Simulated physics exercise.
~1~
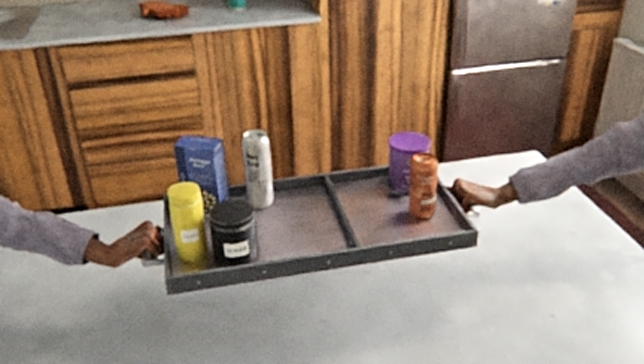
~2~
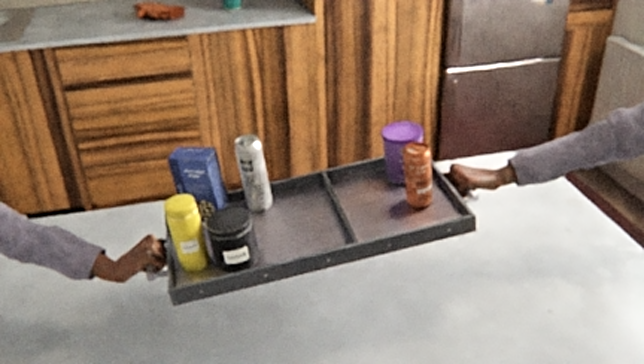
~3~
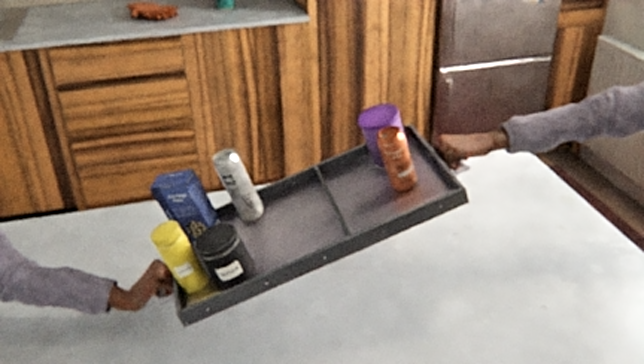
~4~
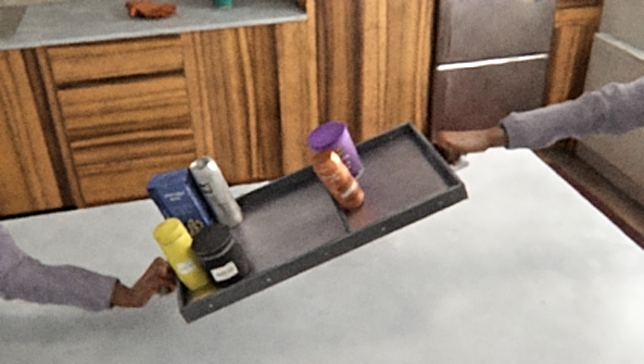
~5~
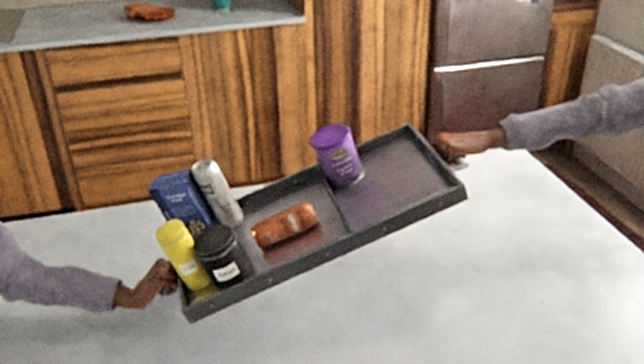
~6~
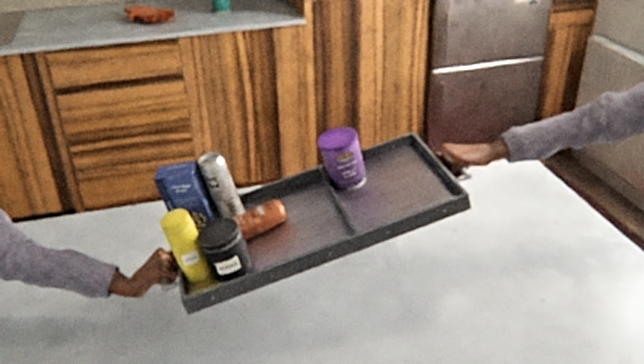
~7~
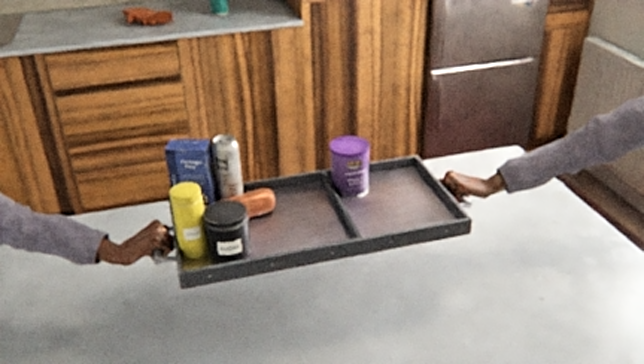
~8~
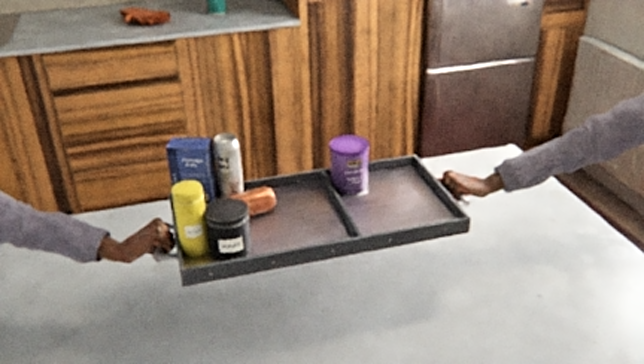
In the video, two hands hold a dark tray of containers above a pale table and tilt it left side down; the purple tin, orange can and white can slide left, the orange can topples, and the tray is levelled with the orange can still lying on its side.
